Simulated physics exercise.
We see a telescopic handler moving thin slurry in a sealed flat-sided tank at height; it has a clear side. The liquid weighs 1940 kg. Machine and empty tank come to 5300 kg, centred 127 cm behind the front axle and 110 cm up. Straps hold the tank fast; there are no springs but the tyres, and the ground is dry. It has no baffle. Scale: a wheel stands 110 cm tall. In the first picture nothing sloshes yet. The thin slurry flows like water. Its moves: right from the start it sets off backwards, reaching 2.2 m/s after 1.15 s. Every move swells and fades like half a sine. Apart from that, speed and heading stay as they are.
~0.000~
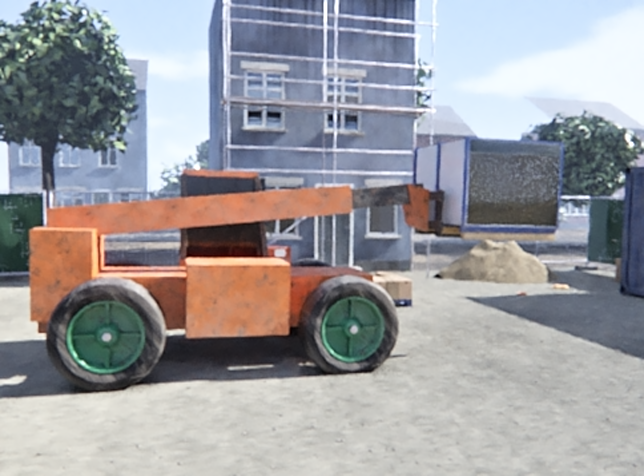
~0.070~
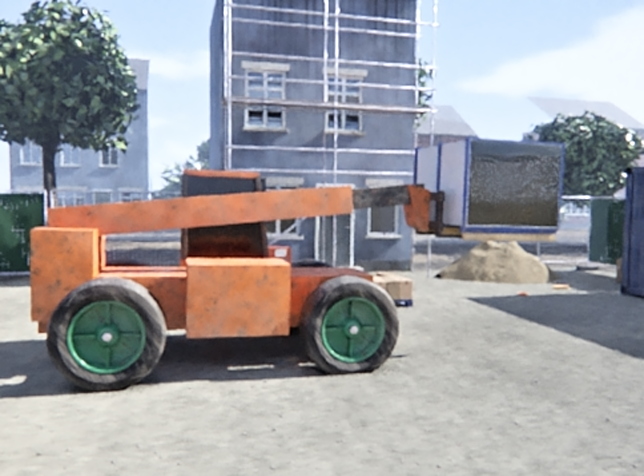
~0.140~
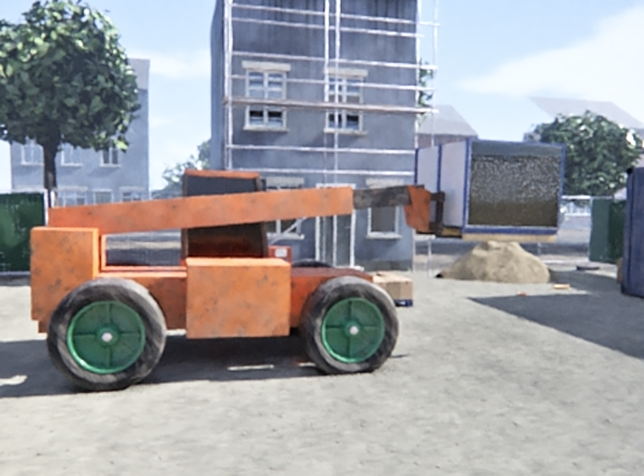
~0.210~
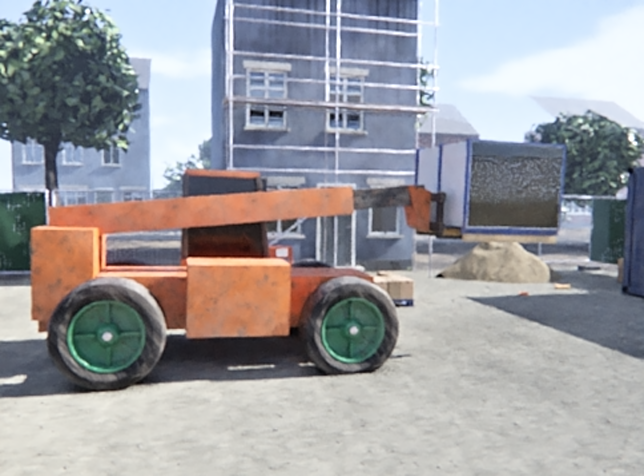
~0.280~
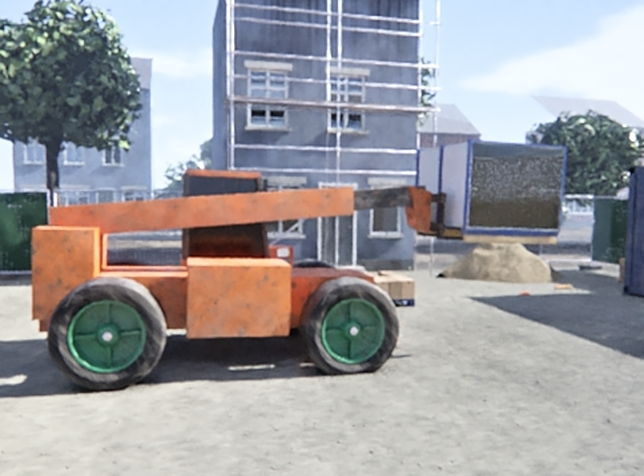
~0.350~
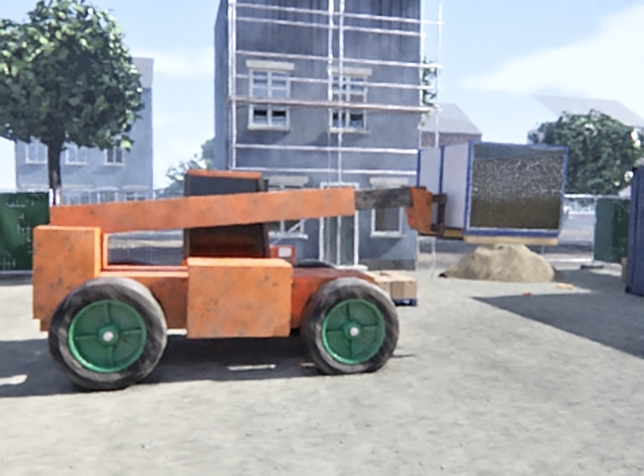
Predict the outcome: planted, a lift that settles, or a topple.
The telescopic handler rocks up and comes down again.
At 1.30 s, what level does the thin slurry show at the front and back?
Front 96 cm, back 78 cm.
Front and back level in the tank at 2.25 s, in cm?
About 94 cm in front and 76 cm behind.
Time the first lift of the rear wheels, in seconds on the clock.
Around 0.55 s.
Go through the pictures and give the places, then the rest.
The surface is at (547, 158) near the front wall; the surface is at (482, 155) near the back wall; the body is upright; the front is on the right; a wheel hub at (106, 339), in the first picture.
The surface is at (548, 158) near the front wall; the surface is at (483, 156) near the back wall; the body is upright, in the second picture.
The surface is at (548, 159) near the front wall; the surface is at (483, 157) near the back wall; the body is upright, in the third picture.
The surface is at (549, 159) near the front wall; the surface is at (484, 158) near the back wall; the body is upright, in the fourth picture.
The surface is at (550, 160) near the front wall; the surface is at (484, 160) near the back wall; the body is upright, in the fifth picture.
The surface is at (551, 159) near the front wall; the surface is at (485, 162) near the back wall; the body is upright; a wheel hub at (107, 338), in the sixth picture.
Then, 0.55 s in, the lean is 1° nose down, the rear 3 cm in the air; the liquid stands 69 cm at the back and 97 cm at the front.
Then, 1.30 s in, the lean is 7° nose down, the rear 27 cm in the air; the liquid stands 79 cm at the back and 96 cm at the front.
Then, 1.60 s in, the lean is 8° nose down, the rear 30 cm in the air; the liquid stands 81 cm at the back and 83 cm at the front.
Then, 2.25 s in, the lean is 4° nose down, the rear 19 cm in the air; the liquid stands 76 cm at the back and 94 cm at the front.
Then, 4.14 s in, all wheels are down again; the highest lift was 30 cm and the largest lean 8°.
